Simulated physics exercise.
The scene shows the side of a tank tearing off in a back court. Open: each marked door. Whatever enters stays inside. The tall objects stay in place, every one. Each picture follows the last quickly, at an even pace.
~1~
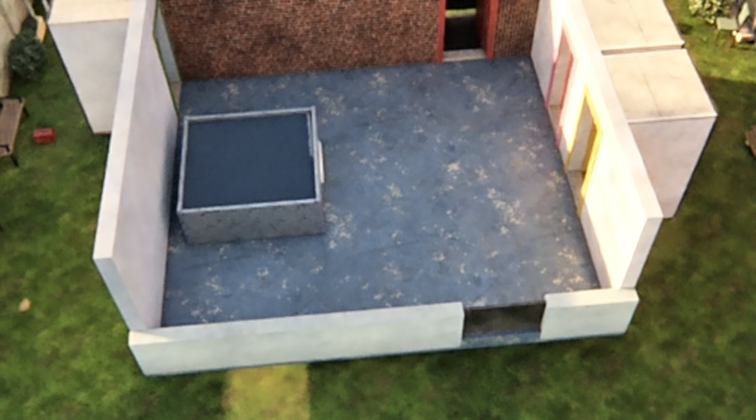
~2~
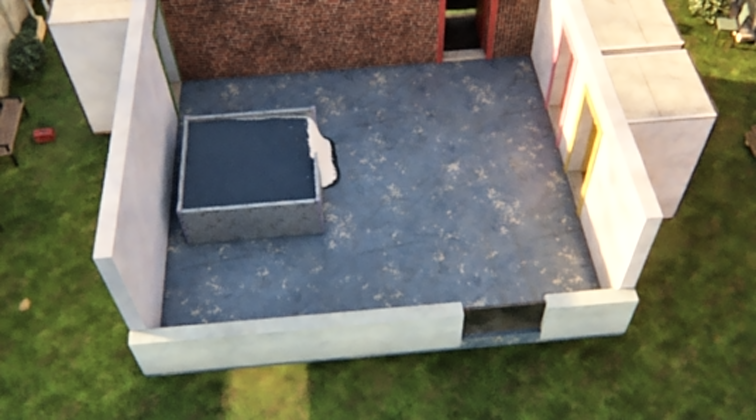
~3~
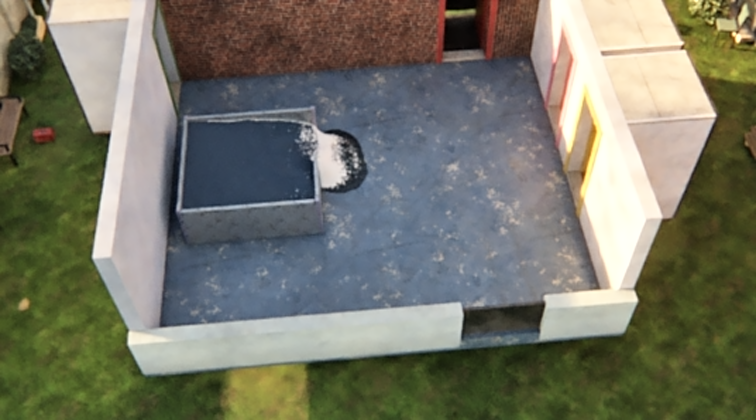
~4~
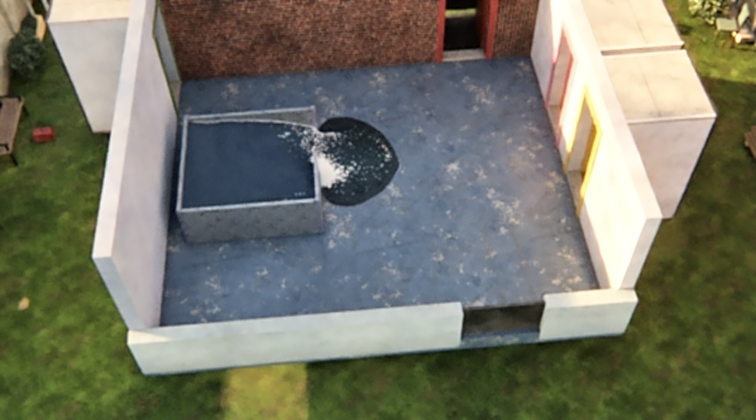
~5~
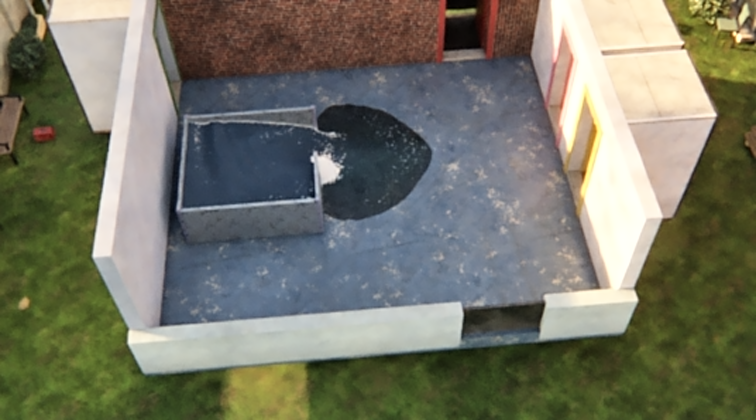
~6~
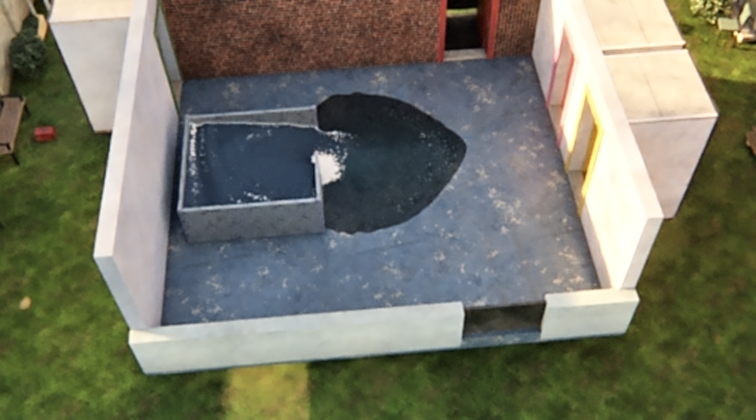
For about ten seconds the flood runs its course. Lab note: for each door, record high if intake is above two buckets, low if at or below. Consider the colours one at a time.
Green door: Low; red door: High; pink door: High; yellow door: High.
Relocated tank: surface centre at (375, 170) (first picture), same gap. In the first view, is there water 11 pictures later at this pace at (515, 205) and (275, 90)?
Submerged, then unflooded.
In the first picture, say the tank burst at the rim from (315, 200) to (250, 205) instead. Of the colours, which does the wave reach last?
Answer: The red door.
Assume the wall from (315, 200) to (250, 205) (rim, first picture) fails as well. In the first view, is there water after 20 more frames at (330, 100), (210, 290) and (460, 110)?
Taken in turn they're unwetted, swamped and unwetted.
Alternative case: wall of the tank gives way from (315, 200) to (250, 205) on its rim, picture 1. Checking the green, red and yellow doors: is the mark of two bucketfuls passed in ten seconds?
Going through them, the green one clears the cutoff, the red one clears the cutoff, the yellow one clears the cutoff.
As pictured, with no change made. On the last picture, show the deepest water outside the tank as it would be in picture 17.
At about (523, 59).
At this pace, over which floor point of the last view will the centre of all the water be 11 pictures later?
Point: (340, 168).
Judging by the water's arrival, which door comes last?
That is the green one.
A moment on, water covers 40 % of the floor; the green door not reached, the red door not reached, the pink door wet at the sill, nothing in, the yellow door not reached.
Next, water covers 50 % of the floor; the green door not reached, the red door under two buckets in, the pink door over two buckets in, the yellow door over two buckets in.
Then, water covers 55 % of the floor; the green door not reached, the red door over two buckets in, the pink door far over two buckets in, the yellow door far over two buckets in.
Later, water covers 65 % of the floor; the green door not reached, the red door far over two buckets in, the pink door far over two buckets in, the yellow door far over two buckets in.
In the end, water covers 100 % of the floor; the green door wet at the sill, nothing in, the red door far over two buckets in, the pink door far over two buckets in, the yellow door far over two buckets in.
